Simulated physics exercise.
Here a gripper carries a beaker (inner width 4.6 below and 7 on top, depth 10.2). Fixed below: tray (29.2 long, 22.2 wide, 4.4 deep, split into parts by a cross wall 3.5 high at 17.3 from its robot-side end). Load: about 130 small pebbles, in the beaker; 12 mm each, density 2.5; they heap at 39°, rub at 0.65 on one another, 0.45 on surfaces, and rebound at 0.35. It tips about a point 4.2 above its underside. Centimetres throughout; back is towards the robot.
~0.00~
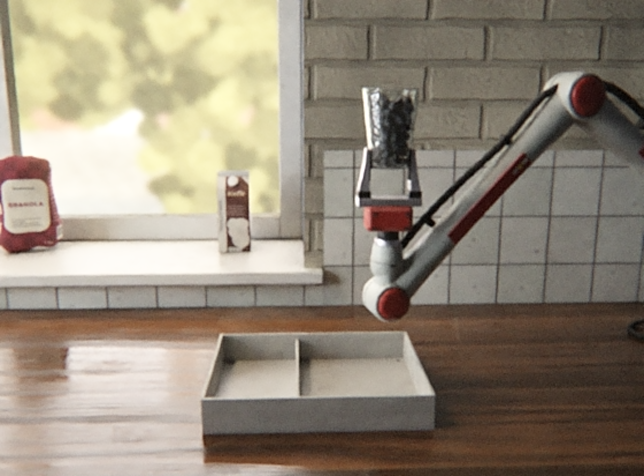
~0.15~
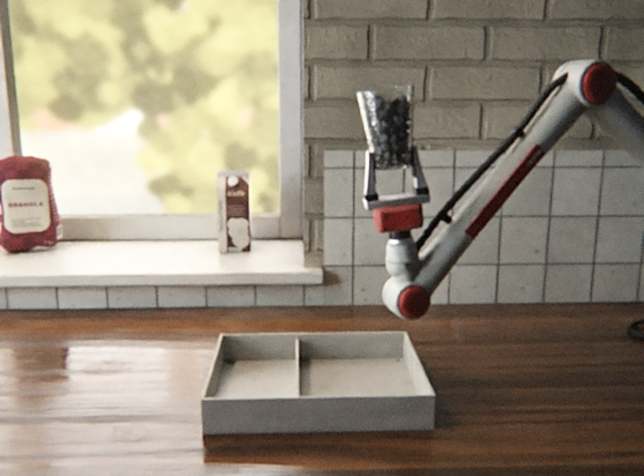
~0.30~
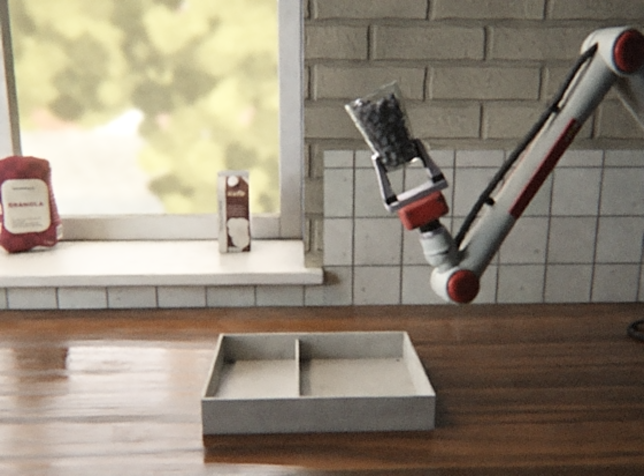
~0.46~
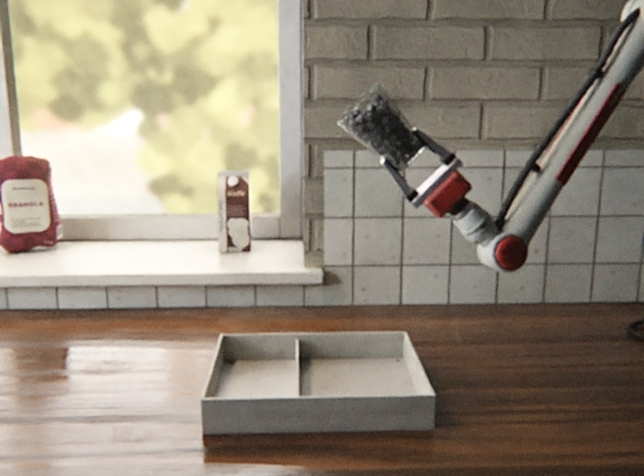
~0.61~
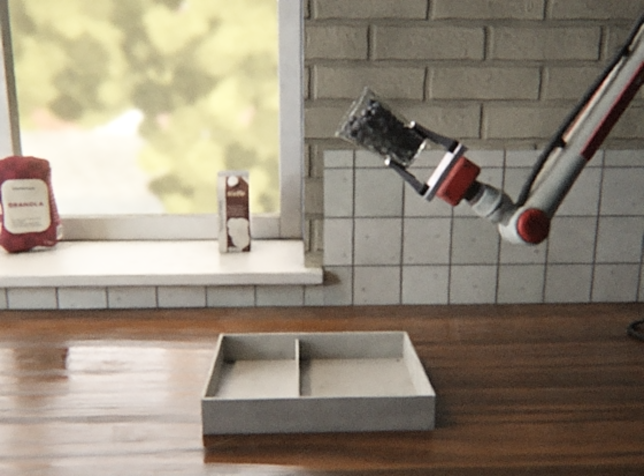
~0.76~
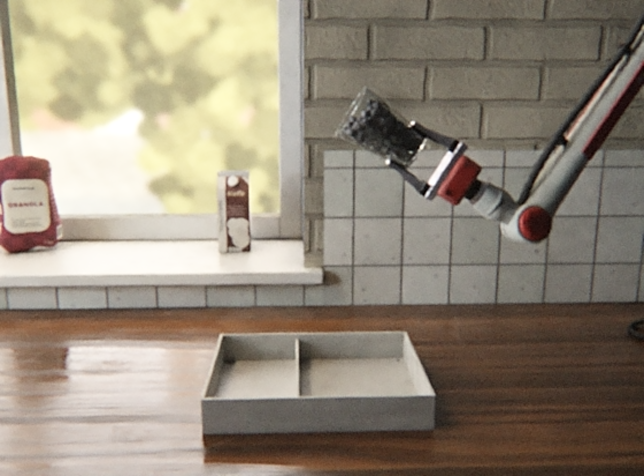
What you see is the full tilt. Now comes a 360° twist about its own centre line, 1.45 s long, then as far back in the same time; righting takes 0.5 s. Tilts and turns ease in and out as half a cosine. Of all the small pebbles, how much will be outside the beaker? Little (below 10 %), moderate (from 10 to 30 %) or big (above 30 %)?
Answer: Little; below 10 % of the small pebbles finish outside the beaker.
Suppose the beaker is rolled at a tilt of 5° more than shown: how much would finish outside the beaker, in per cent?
In that case some 5 per cent.
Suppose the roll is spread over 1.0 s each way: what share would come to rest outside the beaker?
In that case some 0 per cent.
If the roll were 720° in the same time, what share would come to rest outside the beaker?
It would be near 0 per cent.
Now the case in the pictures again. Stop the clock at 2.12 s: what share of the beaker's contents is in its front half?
Some 50 per cent.
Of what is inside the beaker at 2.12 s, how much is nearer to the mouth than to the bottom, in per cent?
Some 55 per cent.
After 2.12 s, tipped 58°, highest piece 41 above the table; 126 in the beaker.
After 3.48 s, tipped 58°, highest piece 41 above the table; 125 in the beaker, 1 in flight or on a rim.
After 4.36 s, upright, highest piece 43 above the table; 125 in the beaker, 1 in the robot-side part.
After 5.06 s, upright, highest piece 43 above the table; 125 in the beaker, 1 in the robot-side part.
In the end, 125 in the beaker, 1 in the robot-side part. That is 1 % outside the beaker.
